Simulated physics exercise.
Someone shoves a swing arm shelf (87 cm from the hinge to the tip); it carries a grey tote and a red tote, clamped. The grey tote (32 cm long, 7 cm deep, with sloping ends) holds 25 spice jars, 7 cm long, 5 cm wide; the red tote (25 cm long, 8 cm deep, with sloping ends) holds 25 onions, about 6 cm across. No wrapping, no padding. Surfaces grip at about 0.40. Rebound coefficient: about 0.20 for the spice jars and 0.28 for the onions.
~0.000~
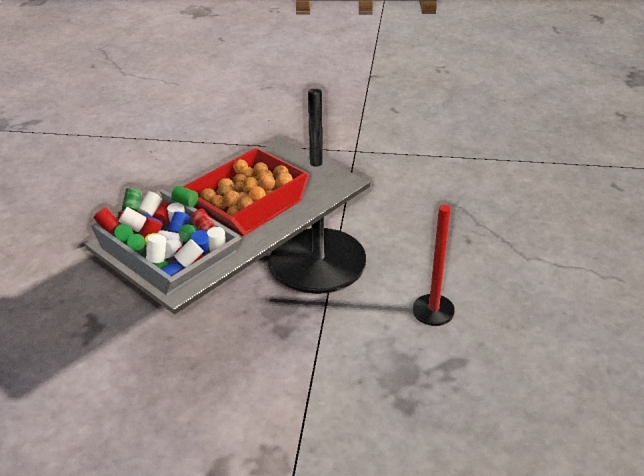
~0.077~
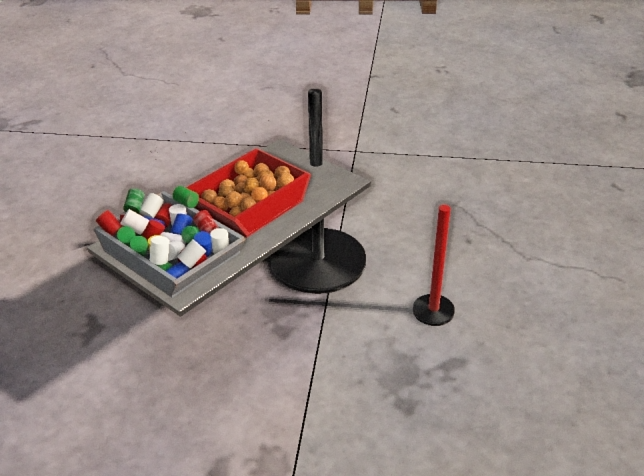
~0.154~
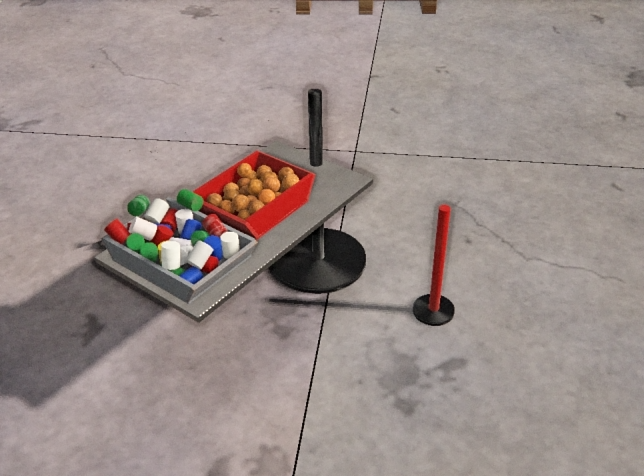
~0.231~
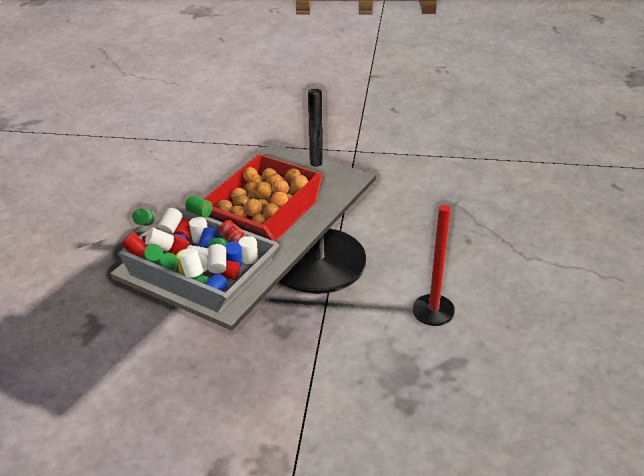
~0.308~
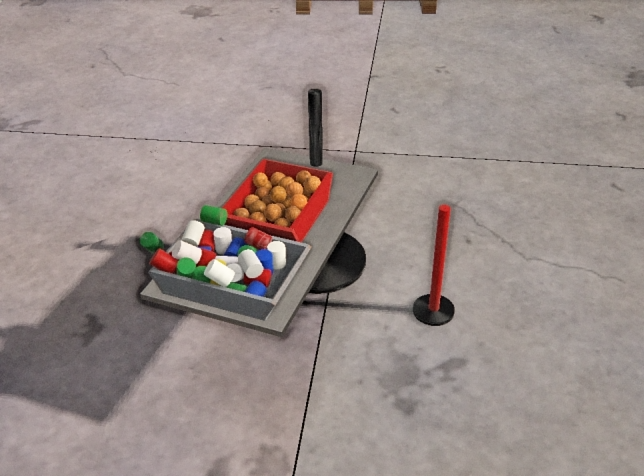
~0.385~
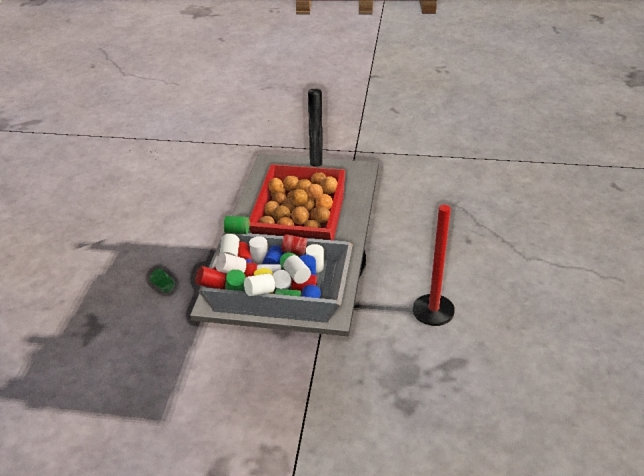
A grey shelf carrying two totes swings to the right, and a green jar drops out.
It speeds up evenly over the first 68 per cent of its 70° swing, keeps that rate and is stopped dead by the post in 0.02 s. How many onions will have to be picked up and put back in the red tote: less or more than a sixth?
Out of the red tote go less than a sixth of the onions.
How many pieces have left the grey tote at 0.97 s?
Out by then, roughly: Grey tote 10.
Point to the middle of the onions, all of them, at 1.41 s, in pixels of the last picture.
Around (367, 200).
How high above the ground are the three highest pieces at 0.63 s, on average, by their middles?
Roughly 66 cm.
After 0.55 s, end of the swing.
After 0.63 s, 7 of 25 out of the grey tote and 0 of 25 out of the red tote.
After 0.75 s, 9 of 25 out of the grey tote and 0 of 25 out of the red tote.
After 0.97 s, 10 of 25 out of the grey tote and 0 of 25 out of the red tote.
Outcome (at 1.41 s), 11 of 25 out of the grey tote and 0 of 25 out of the red tote. Asked share, 0 of 25, 0 per cent.
